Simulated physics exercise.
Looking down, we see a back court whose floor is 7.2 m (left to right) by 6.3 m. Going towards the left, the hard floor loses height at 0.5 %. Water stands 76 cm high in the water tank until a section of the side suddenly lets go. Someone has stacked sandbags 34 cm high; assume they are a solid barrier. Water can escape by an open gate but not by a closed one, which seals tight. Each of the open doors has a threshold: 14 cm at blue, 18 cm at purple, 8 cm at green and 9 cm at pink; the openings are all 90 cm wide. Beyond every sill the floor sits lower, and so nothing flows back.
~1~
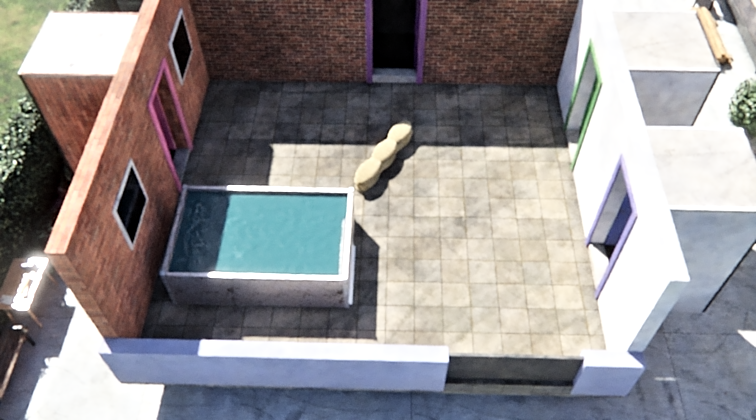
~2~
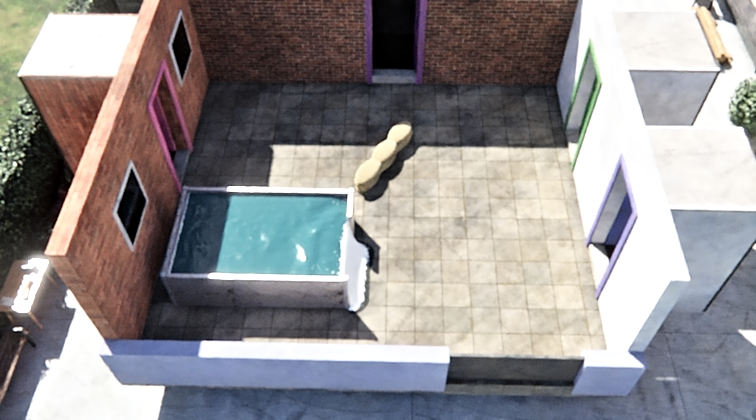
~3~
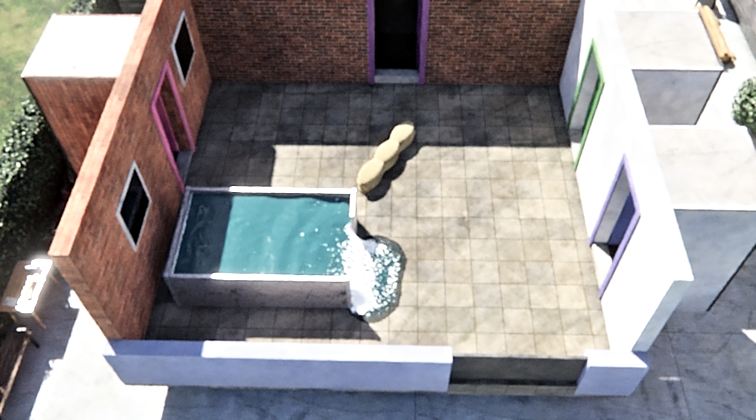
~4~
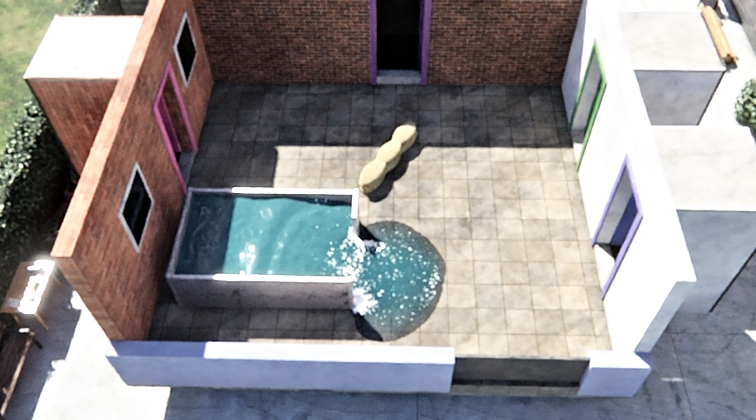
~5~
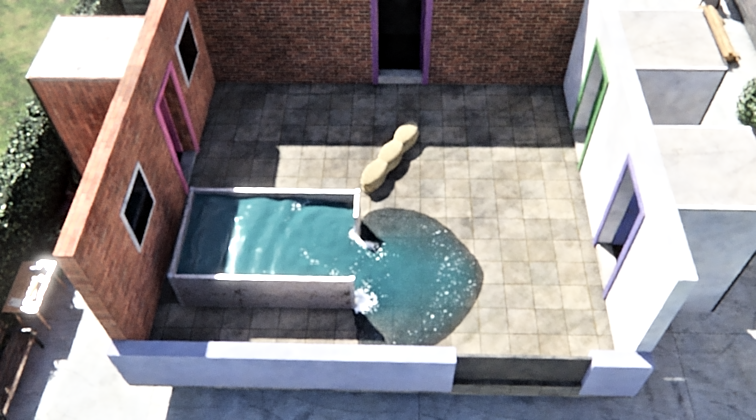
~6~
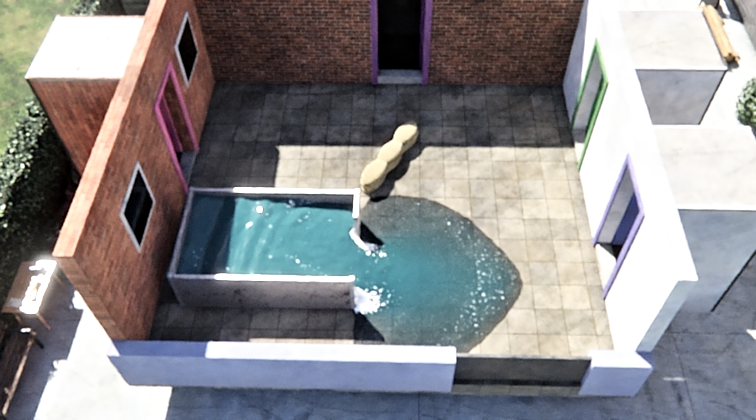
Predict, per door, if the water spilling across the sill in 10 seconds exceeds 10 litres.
In the end the blue door will most likely bust the limit; the purple door will most likely respect the limit; the green door will most likely bust the limit; the pink door will most likely respect the limit.
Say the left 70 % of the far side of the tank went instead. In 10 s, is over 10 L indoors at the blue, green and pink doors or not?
So blue stays lower, green tops it, pink tops it.
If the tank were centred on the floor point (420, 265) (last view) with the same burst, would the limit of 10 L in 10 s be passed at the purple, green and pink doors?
Well, against that limit, at purple it's within bounds, at green it's within bounds, and at pink it's within bounds.
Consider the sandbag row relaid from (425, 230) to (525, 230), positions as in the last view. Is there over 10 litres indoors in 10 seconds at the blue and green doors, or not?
Blue exceeded, green within the limit.
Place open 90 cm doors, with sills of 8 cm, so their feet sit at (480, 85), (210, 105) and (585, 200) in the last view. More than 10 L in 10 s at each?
First doorway gets there, second gets there, third gets there.
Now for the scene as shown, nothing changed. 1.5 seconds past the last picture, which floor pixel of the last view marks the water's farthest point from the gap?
Somewhere near pixel (567, 150).
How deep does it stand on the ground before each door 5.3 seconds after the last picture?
Door by door in cm, blue shows 14, purple shows 12, green shows 8, pink shows 0.
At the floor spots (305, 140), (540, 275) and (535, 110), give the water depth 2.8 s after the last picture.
First 0 cm, then 18 cm, then 6 cm.
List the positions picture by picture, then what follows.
Still water, 76 cm deep, in the water tank at (262, 233), in the first frame.
Water pours out at (347, 265) and has run 0.7 m, to (352, 311); typically 9 cm deep outside, 76 cm at the water tank's back, in the second frame.
The front is at (394, 246), 0.9 m from the gap at (350, 267); 1.0 m2 of floor is under water; 76 cm left at the back of the water tank, in the third frame.
The front is at (439, 263), 1.5 m from the gap at (352, 268); 2.4 m2 of floor is under water; 76 cm left at the back of the water tank, in the fourth frame.
The front is at (477, 269), 2.0 m from the gap at (354, 268); 4.1 m2 of floor is under water; 76 cm left at the back of the water tank, in the fifth frame.
Water pours out at (353, 268) and has run 2.7 m, to (518, 282); typically 5 cm deep outside, 75 cm at the water tank's back, in the sixth frame.
Then, 0.7 s after the last picture water covers 35 % of the floor and is deepest (43 cm) near (360, 285); blue door 21 cm at the sill, 4 L in, purple door not reached, green door not reached, pink door not reached.
Then, 1.5 s after the last picture water covers 35 % of the floor and is deepest (46 cm) near (604, 350); blue door 28 cm at the sill, 44 L in, purple door not reached, green door 5 cm at the sill, 0 L in, pink door not reached.
Then, 2.8 s after the last picture water covers 45 % of the floor and is deepest (32 cm) near (533, 349); blue door 24 cm at the sill, 132 L in, purple door not reached, green door 11 cm at the sill, 5 L in, pink door not reached.
Then, 5.3 s after the last picture water covers 65 % of the floor and is deepest (19 cm) near (524, 116); blue door 14 cm at the sill, 163 L in, purple door 12 cm at the sill, 0 L in, green door 8 cm at the sill, 13 L in, pink door not reached.
Then, 9.3 s after the last picture water covers 95 % of the floor and is deepest (15 cm) near (223, 90); blue door 7 cm at the sill, 164 L in, purple door 9 cm at the sill, 0 L in, green door 10 cm at the sill, 21 L in, pink door 9 cm at the sill, 0 L in.
